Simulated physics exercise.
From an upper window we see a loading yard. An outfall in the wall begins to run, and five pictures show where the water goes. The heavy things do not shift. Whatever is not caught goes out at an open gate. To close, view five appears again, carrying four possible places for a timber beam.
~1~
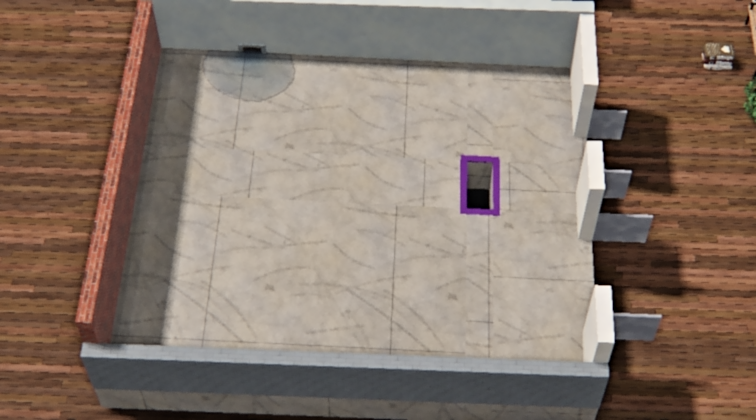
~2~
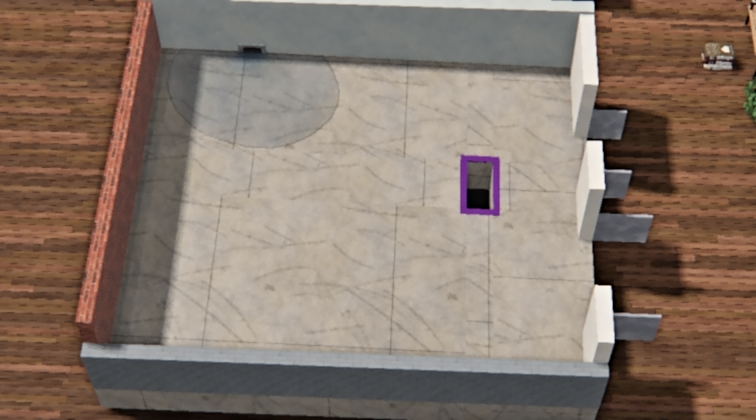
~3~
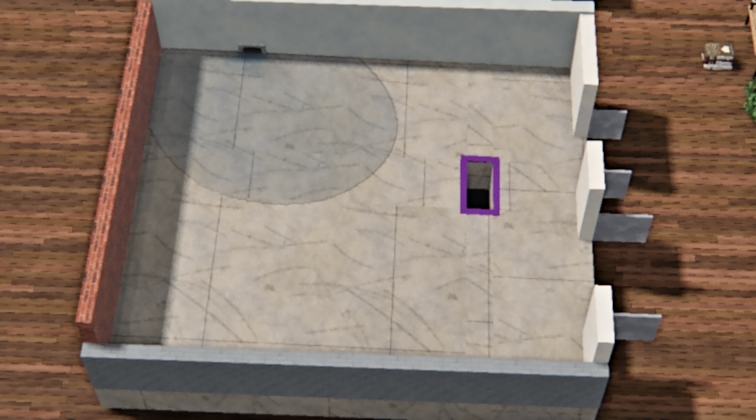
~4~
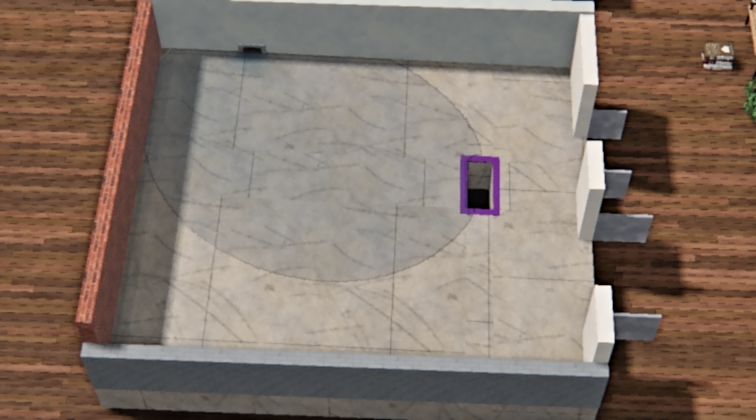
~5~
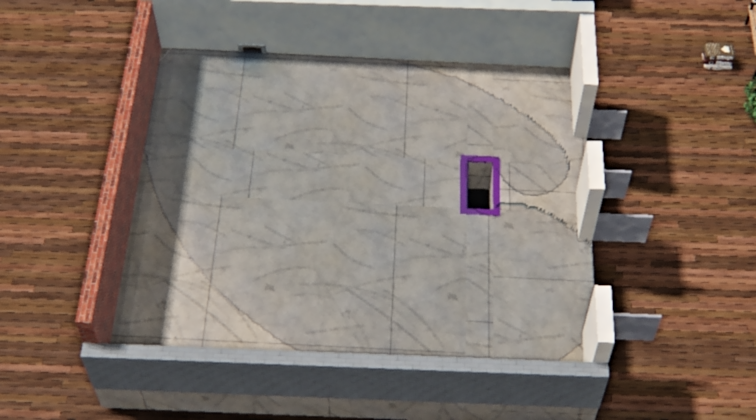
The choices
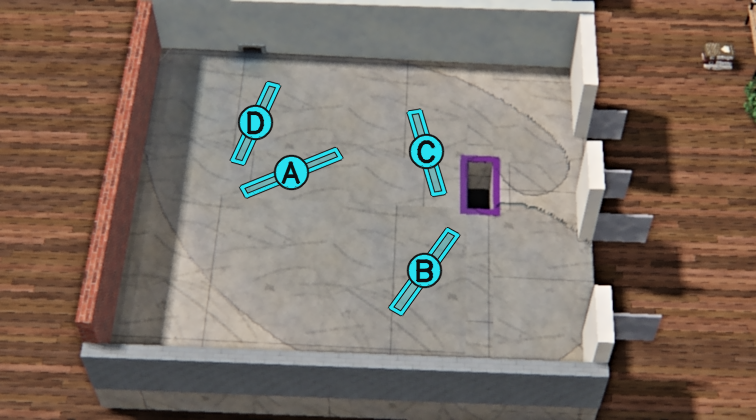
In a walled loading yard seen from above, a dark wet patch spreads from an outfall in the back wall across the pale ground, reaching the purple-edged drain and then extending around it toward the open gates at right.
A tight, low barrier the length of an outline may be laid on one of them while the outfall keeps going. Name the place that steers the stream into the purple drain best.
Best: B.
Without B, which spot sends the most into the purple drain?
A it is.
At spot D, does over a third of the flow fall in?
No, it does not.
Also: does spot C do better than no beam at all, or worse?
It is worse.
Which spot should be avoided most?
That is spot C.
On the marked copy, A from (244, 191) to (338, 153); B from (396, 310) to (452, 232); C from (414, 112) to (438, 193); D from (237, 161) to (273, 84).
For spot A, about 25 % of the stream runs into the purple drain, about 75 % out by the gates.
For spot B, about 38 % of the stream runs into the purple drain, about 62 % out by the gates.
For spot C, about 3 % of the stream runs into the purple drain, about 97 % out by the gates.
For spot D, about 14 % of the stream runs into the purple drain, about 86 % out by the gates.
